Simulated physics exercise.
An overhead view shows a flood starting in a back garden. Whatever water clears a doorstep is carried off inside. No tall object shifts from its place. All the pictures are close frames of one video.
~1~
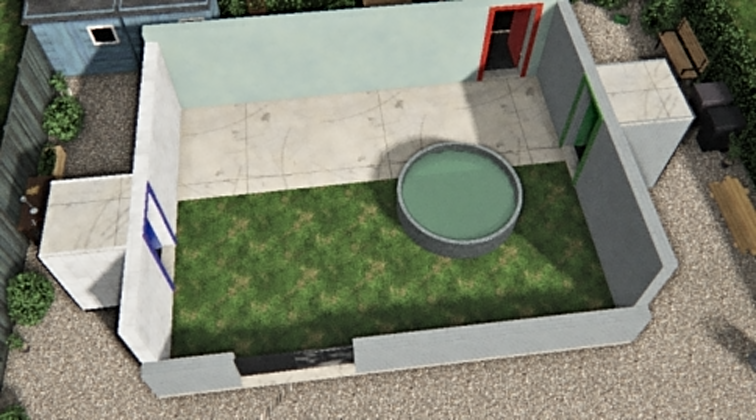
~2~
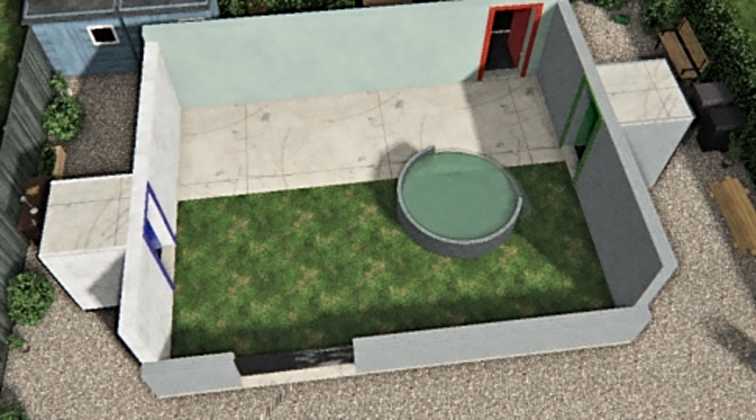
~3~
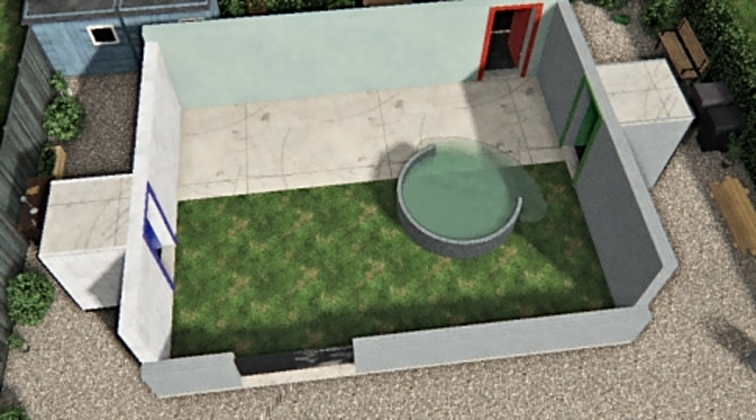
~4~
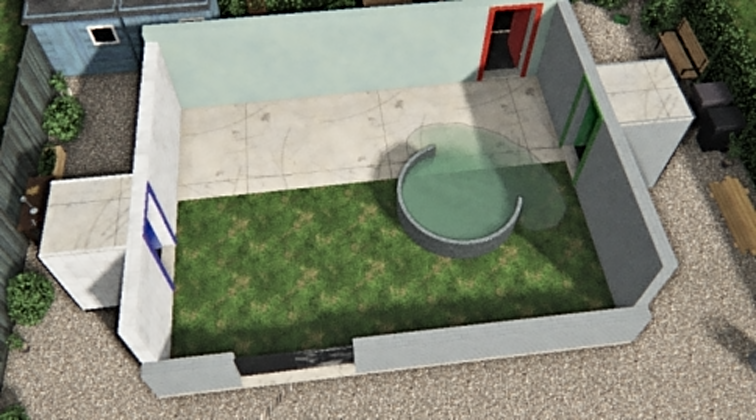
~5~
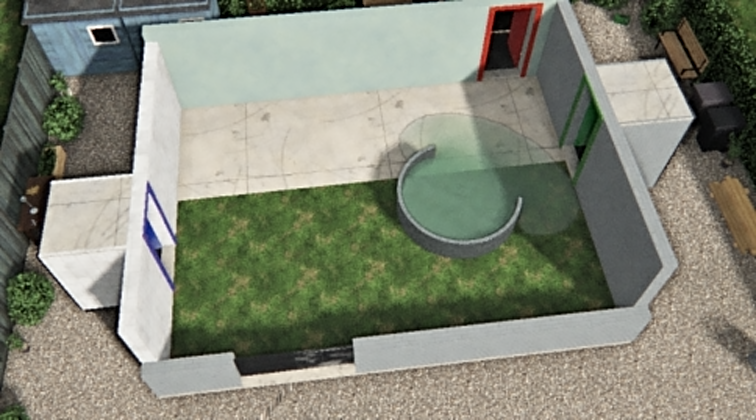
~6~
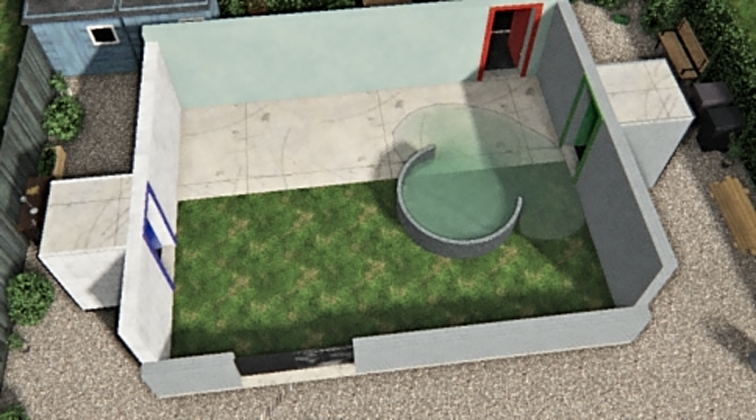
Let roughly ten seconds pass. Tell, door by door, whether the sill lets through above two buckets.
My prediction: Green door: Overshoots; red door: Overshoots; blue door: Does not overshoot.
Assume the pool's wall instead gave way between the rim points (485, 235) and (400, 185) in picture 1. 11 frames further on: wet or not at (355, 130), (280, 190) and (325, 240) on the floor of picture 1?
Respectively: Parched, drenched and drenched.
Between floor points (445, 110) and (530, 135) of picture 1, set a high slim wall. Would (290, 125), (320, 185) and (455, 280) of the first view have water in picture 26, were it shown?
Listed order: Swamped, spared, spared.
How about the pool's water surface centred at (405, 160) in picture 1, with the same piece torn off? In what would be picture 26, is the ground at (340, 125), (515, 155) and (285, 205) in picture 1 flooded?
Result: Inundated; inundated; spared.
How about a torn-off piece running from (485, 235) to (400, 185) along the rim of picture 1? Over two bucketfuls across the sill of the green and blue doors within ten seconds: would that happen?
Well, the green comes up short, while the blue crosses the threshold.
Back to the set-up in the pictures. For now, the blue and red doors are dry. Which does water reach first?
The red-painted one.
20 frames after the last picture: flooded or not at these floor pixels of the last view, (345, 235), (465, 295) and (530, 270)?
First spot spared, second spot spared, third spot submerged.
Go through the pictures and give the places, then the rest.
In the first frame, still water in the pool at (459, 192).
In the second frame, water pours out on the pool's far side and has run to a hidden place.
In the third frame, water pours out on the pool's far side and has run to (421, 146).
In the fourth frame, water pours out on the pool's far side and has run to (416, 134).
In the fifth frame, the front is at (412, 125), out from the gap on the pool's far side.
In the sixth frame, water pours out on the pool's far side and has run to (408, 120).
A moment on, water covers 25 % of the floor; the green door under two buckets in, the red door wet at the sill, nothing in, the blue door not reached.
Next, water covers 25 % of the floor; the green door over two buckets in, the red door over two buckets in, the blue door not reached.
Then, water covers 35 % of the floor; the green door over two buckets in, the red door far over two buckets in, the blue door not reached.
Later, water covers 60 % of the floor; the green door far over two buckets in, the red door far over two buckets in, the blue door not reached.
In the end, water covers 80 % of the floor; the green door far over two buckets in, the red door far over two buckets in, the blue door wet at the sill, nothing in.
